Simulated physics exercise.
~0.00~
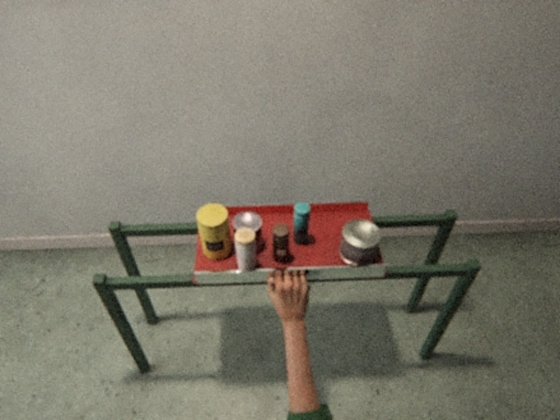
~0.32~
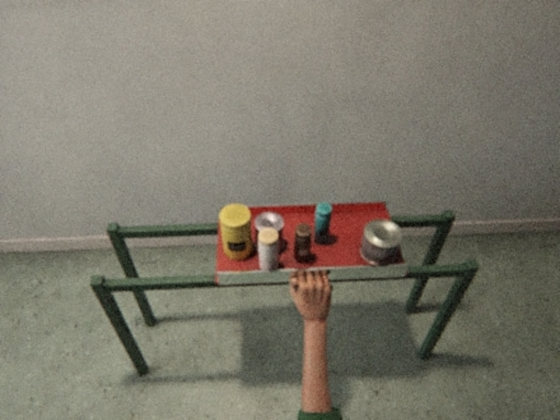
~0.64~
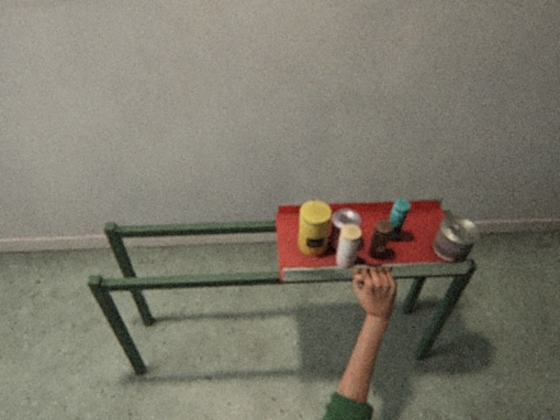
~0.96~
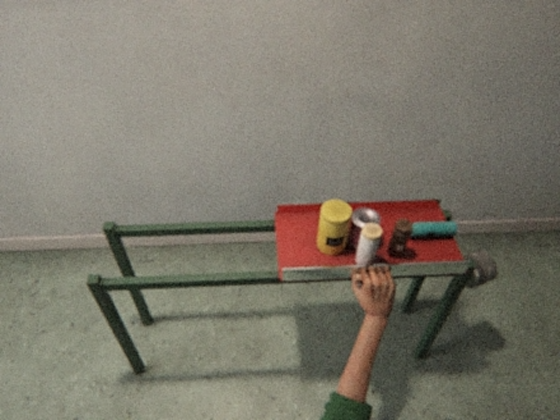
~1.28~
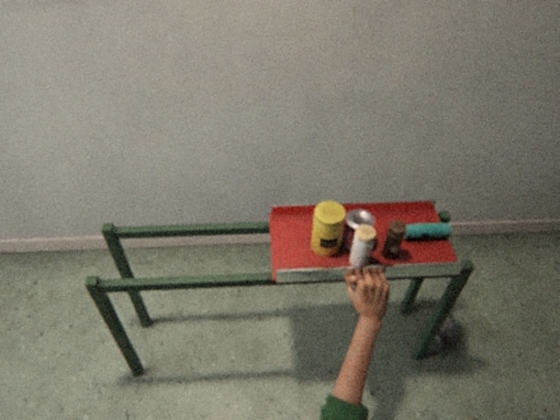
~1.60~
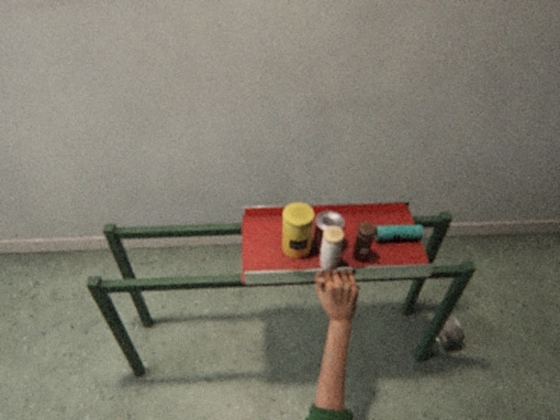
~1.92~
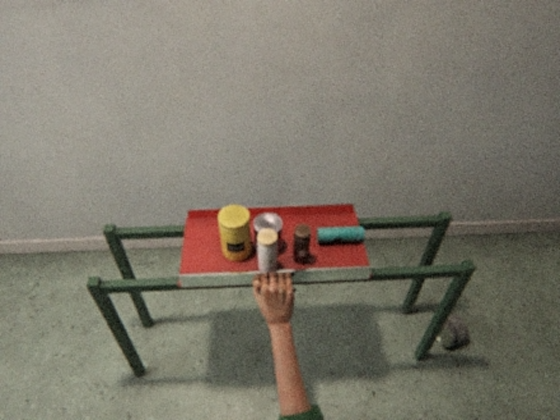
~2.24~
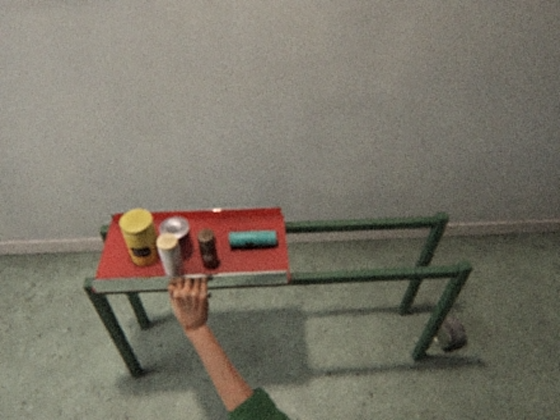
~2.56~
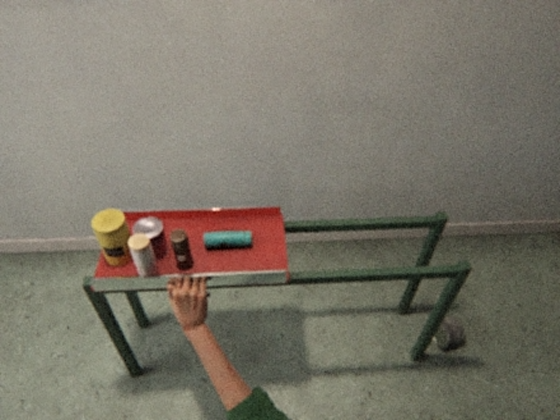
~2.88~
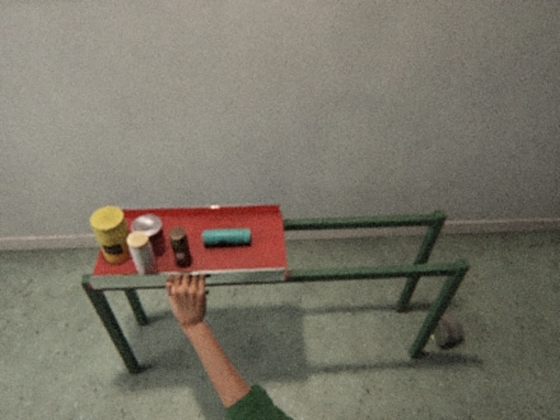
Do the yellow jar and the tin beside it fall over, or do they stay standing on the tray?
They both stay standing. The yellow jar and the tin beside it are still upright on the tray at the left end of the rack.
